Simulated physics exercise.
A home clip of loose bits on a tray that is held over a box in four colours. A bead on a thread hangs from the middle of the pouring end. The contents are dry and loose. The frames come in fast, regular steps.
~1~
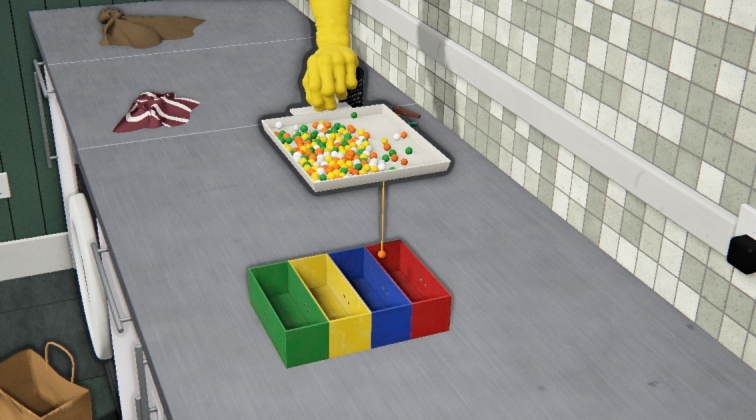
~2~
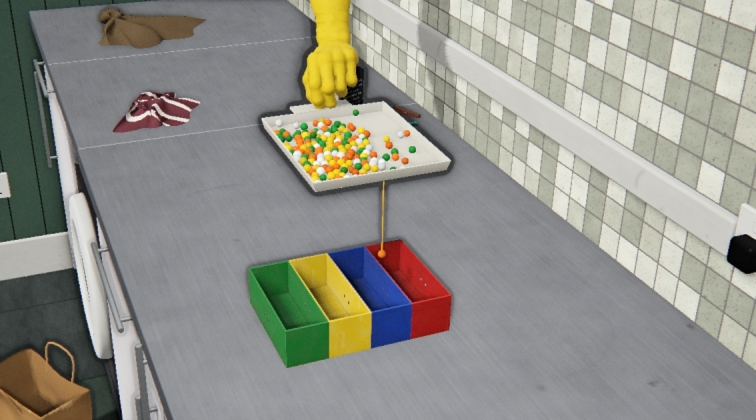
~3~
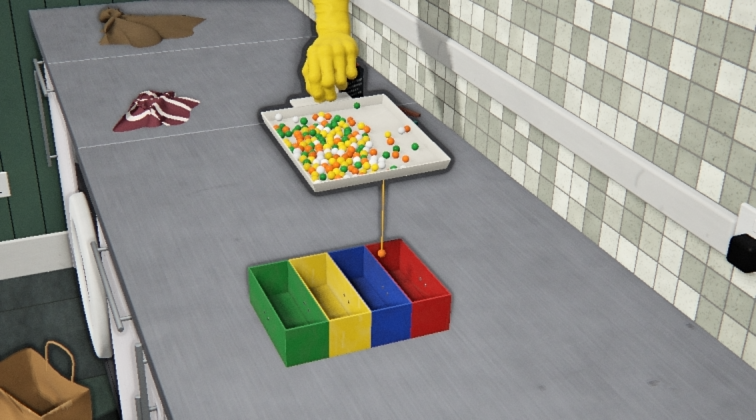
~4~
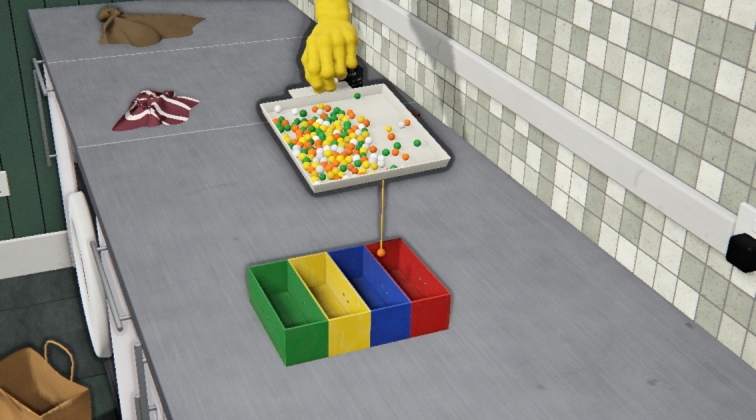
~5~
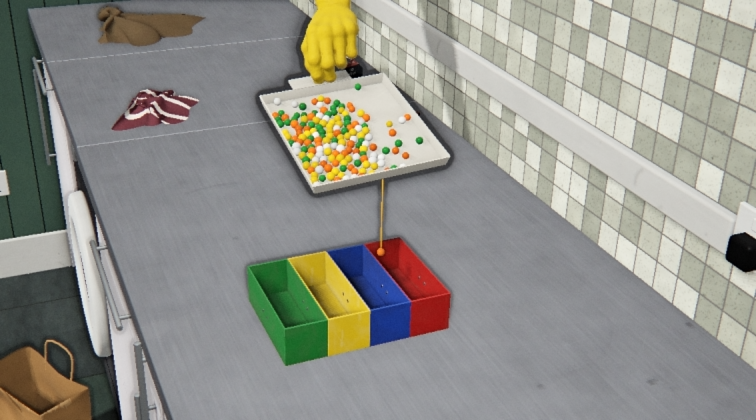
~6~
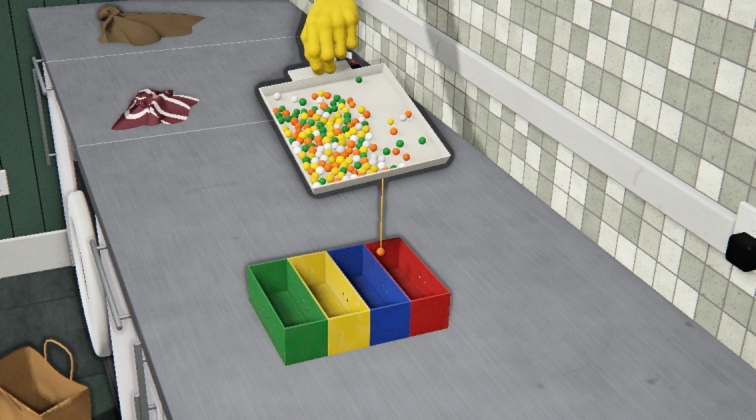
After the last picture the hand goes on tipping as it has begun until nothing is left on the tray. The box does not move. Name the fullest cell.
The yellow cell gets the most.
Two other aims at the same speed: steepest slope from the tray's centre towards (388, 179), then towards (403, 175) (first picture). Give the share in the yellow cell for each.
About 10 and 0 per cent.
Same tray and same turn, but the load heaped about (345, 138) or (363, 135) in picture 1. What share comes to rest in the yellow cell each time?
In turn 60 and 50 in a hundred.
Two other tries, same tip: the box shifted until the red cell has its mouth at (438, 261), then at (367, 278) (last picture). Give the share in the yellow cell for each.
First some 30, then 10 per cent.
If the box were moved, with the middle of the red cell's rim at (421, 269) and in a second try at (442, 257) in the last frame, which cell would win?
The first try: That yellow cell. The second: The cell in green.
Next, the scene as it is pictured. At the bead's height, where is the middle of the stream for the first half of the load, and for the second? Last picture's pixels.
At about (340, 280), then at (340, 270).
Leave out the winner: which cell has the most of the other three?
In second place: Blue.
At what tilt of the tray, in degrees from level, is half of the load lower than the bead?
Roughly 80°.
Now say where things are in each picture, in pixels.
Corners of the pouring end (316, 181) and (447, 160), level; middle of the load (336, 150), round plastic beads; bead on its thread (382, 254); green cell (307, 341); yellow cell (350, 332); blue cell (391, 323); red cell (431, 314), in the first picture.
Corners of the pouring end (316, 181) and (447, 160), level; middle of the load (336, 151), in the second picture.
Corners of the pouring end (316, 182) and (447, 158), tipped barely, lowest at the left corner; middle of the load (336, 148), in the third picture.
Corners of the pouring end (315, 183) and (446, 157), tipped a little, lowest at the left corner; middle of the load (335, 144), about a tenth on the move, in the fourth picture.
Corners of the pouring end (315, 184) and (446, 155), tipped a little, lowest at the left corner; middle of the load (335, 141), about a tenth on the move, in the fifth picture.
Corners of the pouring end (315, 186) and (447, 154), tipped clearly, lowest at the left corner; middle of the load (335, 141), the larger part on the move; green cell (306, 339); yellow cell (349, 329); blue cell (390, 320); red cell (430, 311), in the sixth picture.
Just after the last frame, tray tipped steeply; the larger part on the tray; just a few in the yellow cell; just a few in the blue cell; just a few in the red cell; just a few in the green cell; about a tenth falling or outside the box.
A moment on, tray tipped right over; just a few on the tray; roughly half in the yellow cell; roughly a quarter in the blue cell; about a tenth in the red cell; about a tenth in the green cell; about a tenth falling or outside the box.
Further on, tray tipped past a quarter turn; roughly half in the yellow cell; roughly a quarter in the blue cell; about a tenth in the green cell; about a tenth in the red cell; about a tenth falling or outside the box.
When it is over, tray tipped past a quarter turn; roughly half in the yellow cell; roughly a quarter in the blue cell; about a tenth in the green cell; about a tenth in the red cell; about a tenth outside the box.
